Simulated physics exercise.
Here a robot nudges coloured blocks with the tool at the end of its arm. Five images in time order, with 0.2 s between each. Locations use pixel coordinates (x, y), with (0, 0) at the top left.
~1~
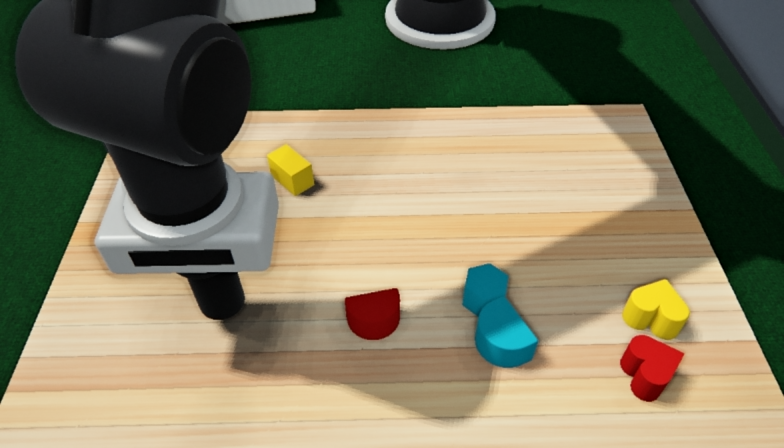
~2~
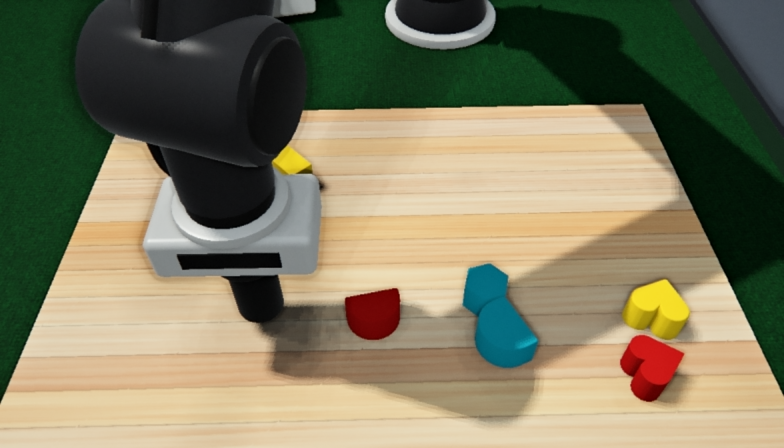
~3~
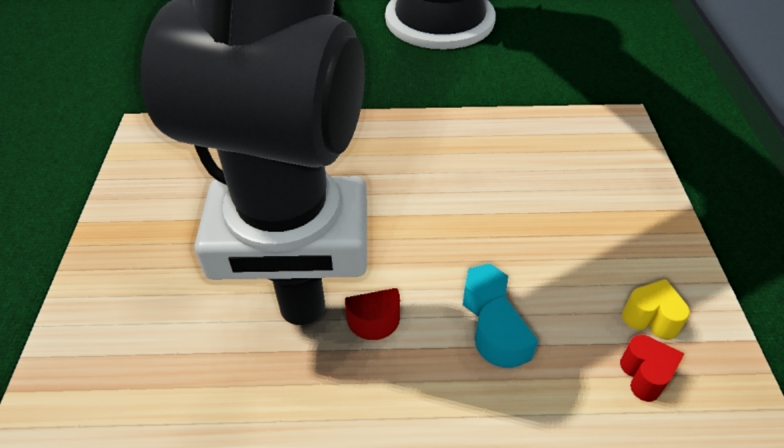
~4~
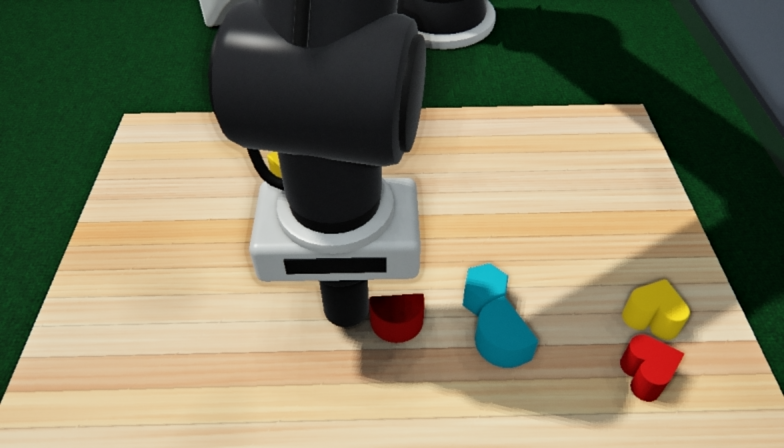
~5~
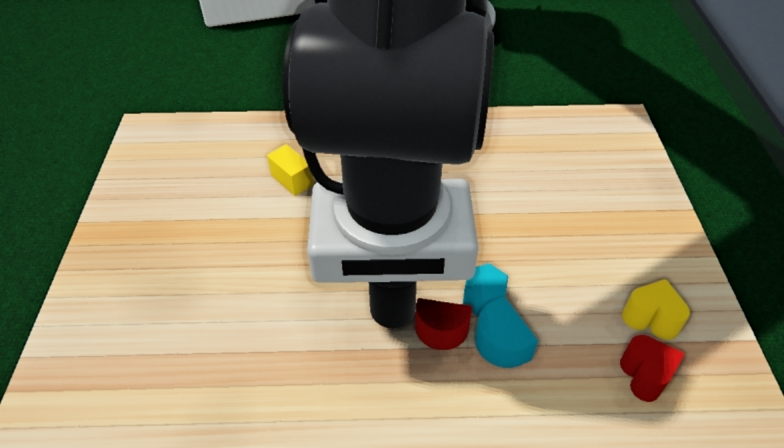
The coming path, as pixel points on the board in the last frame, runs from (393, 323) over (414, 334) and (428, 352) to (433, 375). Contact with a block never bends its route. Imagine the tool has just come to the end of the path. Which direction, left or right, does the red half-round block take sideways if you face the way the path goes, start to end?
Facing from start to end, it will go to the left.
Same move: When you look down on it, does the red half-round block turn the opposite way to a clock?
I believe so.
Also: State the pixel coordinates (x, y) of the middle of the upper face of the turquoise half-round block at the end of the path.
Its top middle: (531, 326).
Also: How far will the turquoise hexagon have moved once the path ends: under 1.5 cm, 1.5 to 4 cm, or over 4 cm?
The turquoise hexagon moves under 1.5 cm.
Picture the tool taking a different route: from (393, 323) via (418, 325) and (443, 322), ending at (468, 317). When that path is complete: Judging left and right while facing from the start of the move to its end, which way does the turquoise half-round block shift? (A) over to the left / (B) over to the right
My pick is B.
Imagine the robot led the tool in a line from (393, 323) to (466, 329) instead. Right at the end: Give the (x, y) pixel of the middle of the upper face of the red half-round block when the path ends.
It ends at (521, 315).
The first path, step by step. Halfway along, tool (424, 329); red half-round block (477, 320), turned 25° anticlockwise; turquoise half-round block (528, 326), turned 25° clockwise.
At the end, tool (434, 362); red half-round block (481, 321), turned 35° anticlockwise; turquoise hexagon in place; turquoise half-round block (531, 326), turned 30° clockwise.
